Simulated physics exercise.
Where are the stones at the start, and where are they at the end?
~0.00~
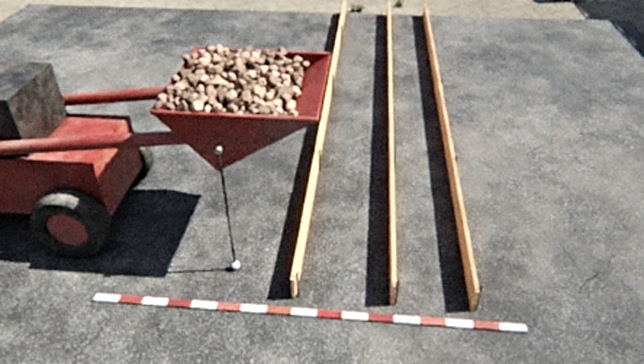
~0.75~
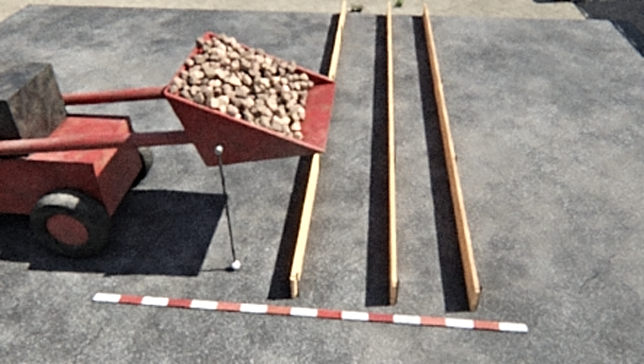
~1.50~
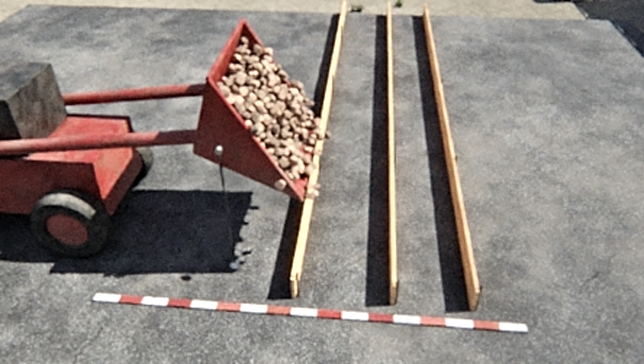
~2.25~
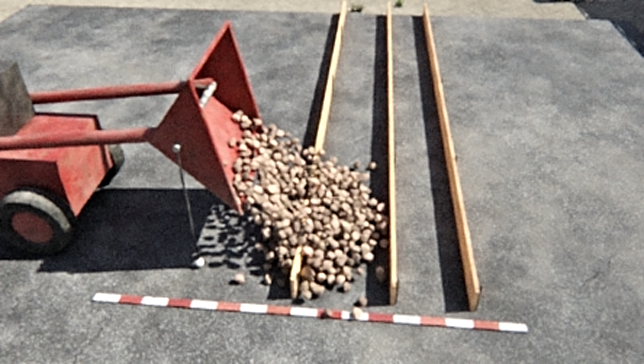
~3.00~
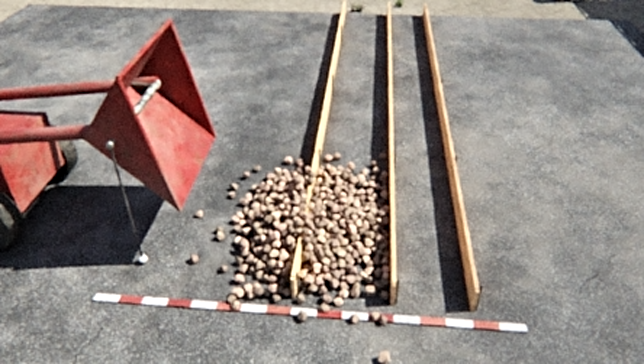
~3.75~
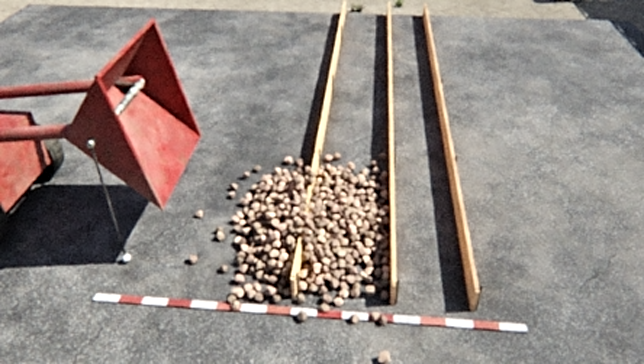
At the start the stones are piled in the loader's raised red bucket. At the end they lie on the ground, lower and further right, in a heap around the near end of the leftmost plank.
Red loader tipping brown stones from its bucket and backing left, leaving them heaped around the near end of the leftmost plank.
